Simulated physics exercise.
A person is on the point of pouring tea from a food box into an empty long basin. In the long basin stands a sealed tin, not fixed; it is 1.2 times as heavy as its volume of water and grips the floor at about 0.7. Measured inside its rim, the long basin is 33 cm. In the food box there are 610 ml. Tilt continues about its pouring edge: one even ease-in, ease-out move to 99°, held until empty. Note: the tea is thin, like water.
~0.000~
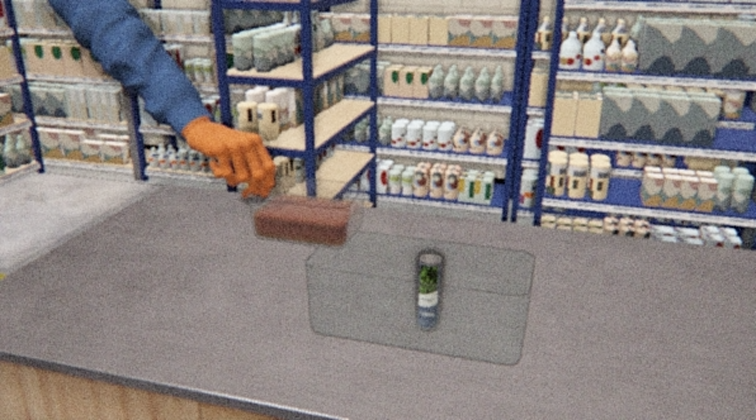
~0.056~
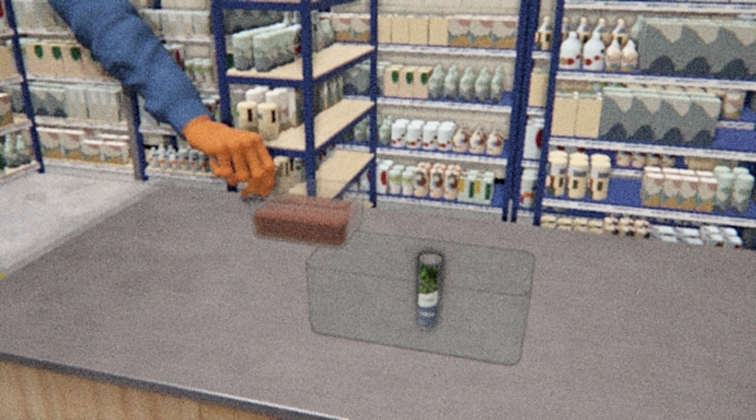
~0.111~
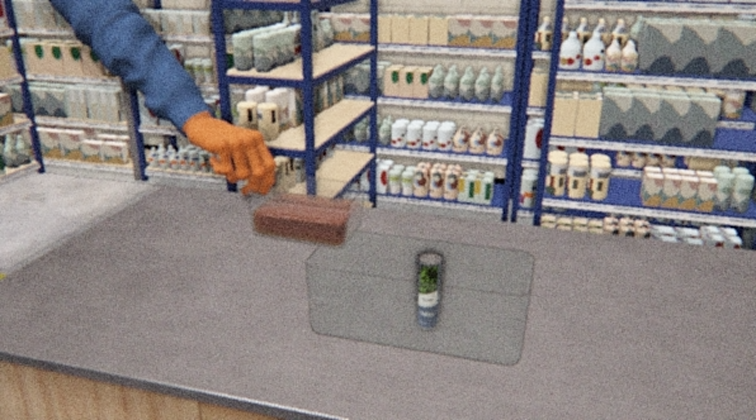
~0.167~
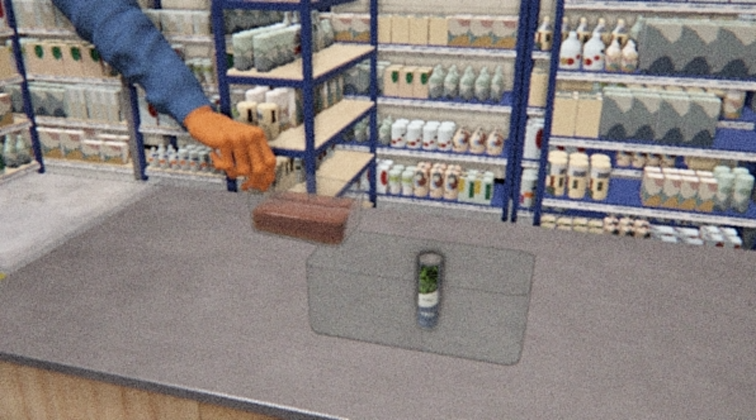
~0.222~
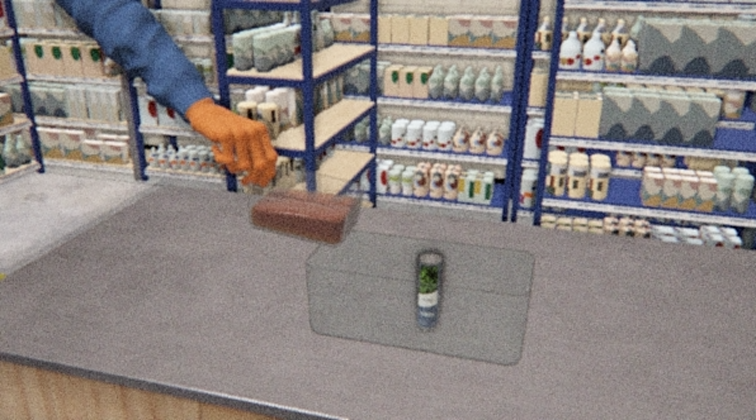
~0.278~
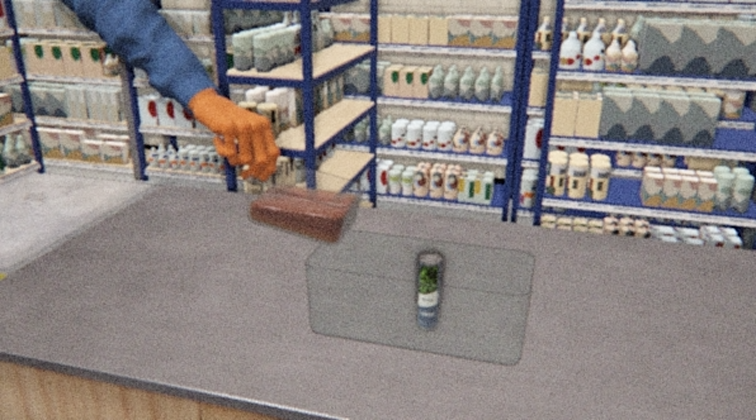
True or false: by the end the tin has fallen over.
False.
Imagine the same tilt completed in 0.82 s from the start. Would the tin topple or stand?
The tin tumbles.
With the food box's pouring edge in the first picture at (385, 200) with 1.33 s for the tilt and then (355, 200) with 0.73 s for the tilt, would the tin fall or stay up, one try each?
In the first try it remains standing; in the second it comes down.
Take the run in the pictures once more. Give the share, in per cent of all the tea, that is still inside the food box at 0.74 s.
62 %.
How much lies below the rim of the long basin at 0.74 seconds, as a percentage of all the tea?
Around 8%.
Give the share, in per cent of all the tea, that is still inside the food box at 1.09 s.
Roughly 14 per cent.
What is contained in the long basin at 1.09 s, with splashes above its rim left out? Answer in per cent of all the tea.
About 74 per cent.
Then, 0.74 s in, the tilt is 59° and 61 per cent is still to pour; the tin stands where it began.
Then, 1.09 s in, the tilt is 91° and 14 per cent is still to pour; the tin stands where it began.
Then, 1.44 s in, the tilt is 99° and 0 per cent is still to pour; the tin stands where it began.
Then, 1.83 s in, the tilt is 99° and 0 per cent is still to pour; the tin stands where it began.
Finally, the tin stands where it began.
